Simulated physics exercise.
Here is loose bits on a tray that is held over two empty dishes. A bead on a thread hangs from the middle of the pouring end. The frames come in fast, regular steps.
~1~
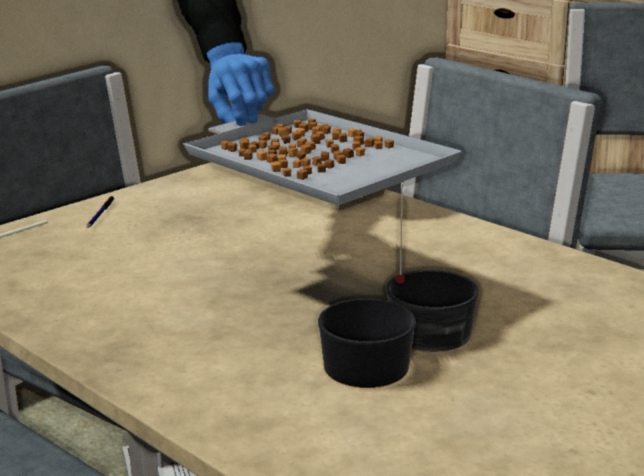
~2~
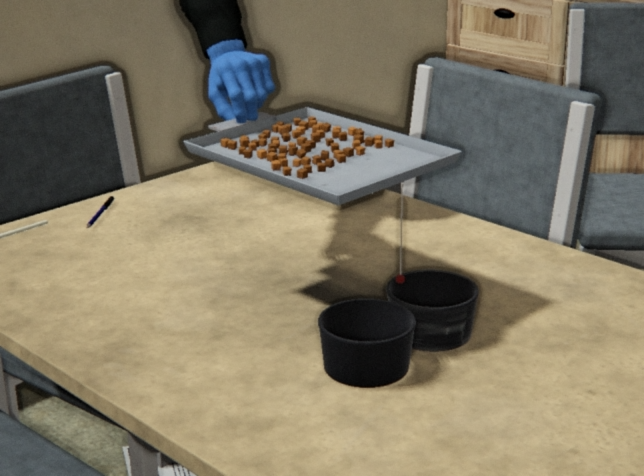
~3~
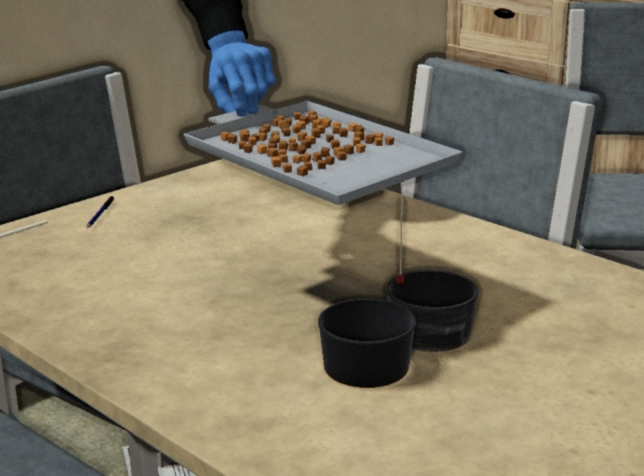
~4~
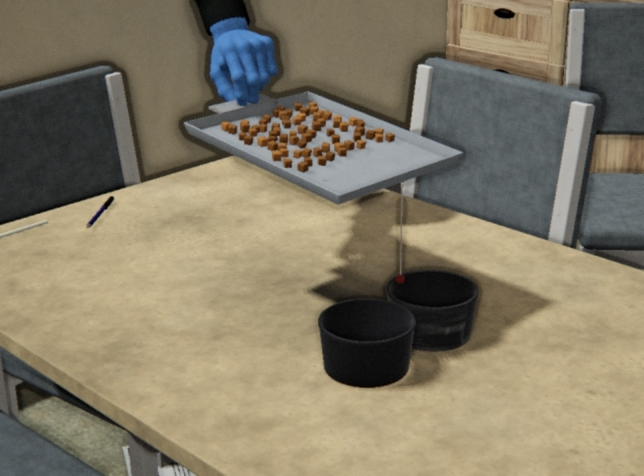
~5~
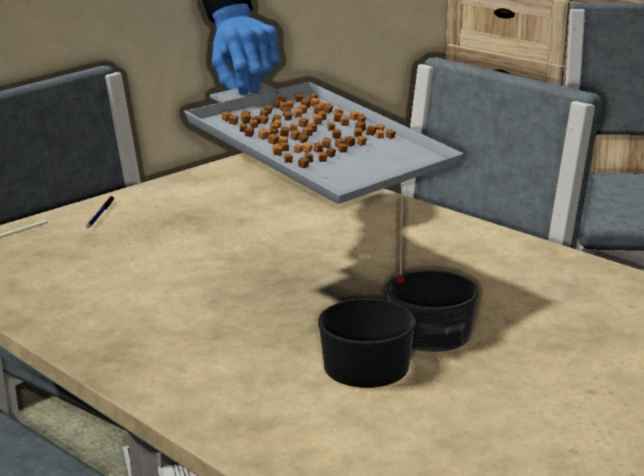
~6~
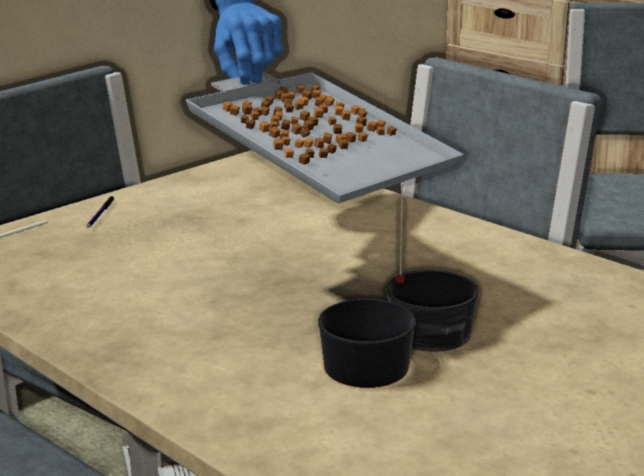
A blue-gloved hand gradually raised its end of a gray tray of small brown cubes, tilting it slightly above two empty black dishes on a table, while the cubes stayed bunched in place on it.
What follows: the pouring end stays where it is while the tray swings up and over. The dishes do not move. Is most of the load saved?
The two hold more than half of the load.
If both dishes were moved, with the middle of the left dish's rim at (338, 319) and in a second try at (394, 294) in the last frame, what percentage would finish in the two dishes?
First some 20, then 30 per cent.
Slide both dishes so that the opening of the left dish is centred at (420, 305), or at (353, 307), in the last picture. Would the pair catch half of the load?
One: Most of it. Two: The smaller part.
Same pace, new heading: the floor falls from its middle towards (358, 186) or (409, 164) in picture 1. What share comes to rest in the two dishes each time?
First some 80, then 40 per cent.
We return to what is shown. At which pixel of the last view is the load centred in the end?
Close to (436, 328).
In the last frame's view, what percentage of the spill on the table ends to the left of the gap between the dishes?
It comes to 0 per cent or so.
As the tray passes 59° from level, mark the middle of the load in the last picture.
Roughly at (420, 164).
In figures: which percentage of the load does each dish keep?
Left dish near 10 in a hundred; right dish near 50.
Soon after the last picture, tray tipped steeply; most on the tray; a stray few in the left dish; a small part in the right dish; a small part outside both; a stray few in the air.
A little later, tray tipped right over; about a quarter on the tray; a small part in the left dish; a small part in the right dish; a small part outside both; about a third in the air.
Later still, tray tipped past a quarter turn; a small part in the left dish; about half in the right dish; about a third outside both.
At rest, tray tipped past a quarter turn; a small part in the left dish; about half in the right dish; about a third outside both.
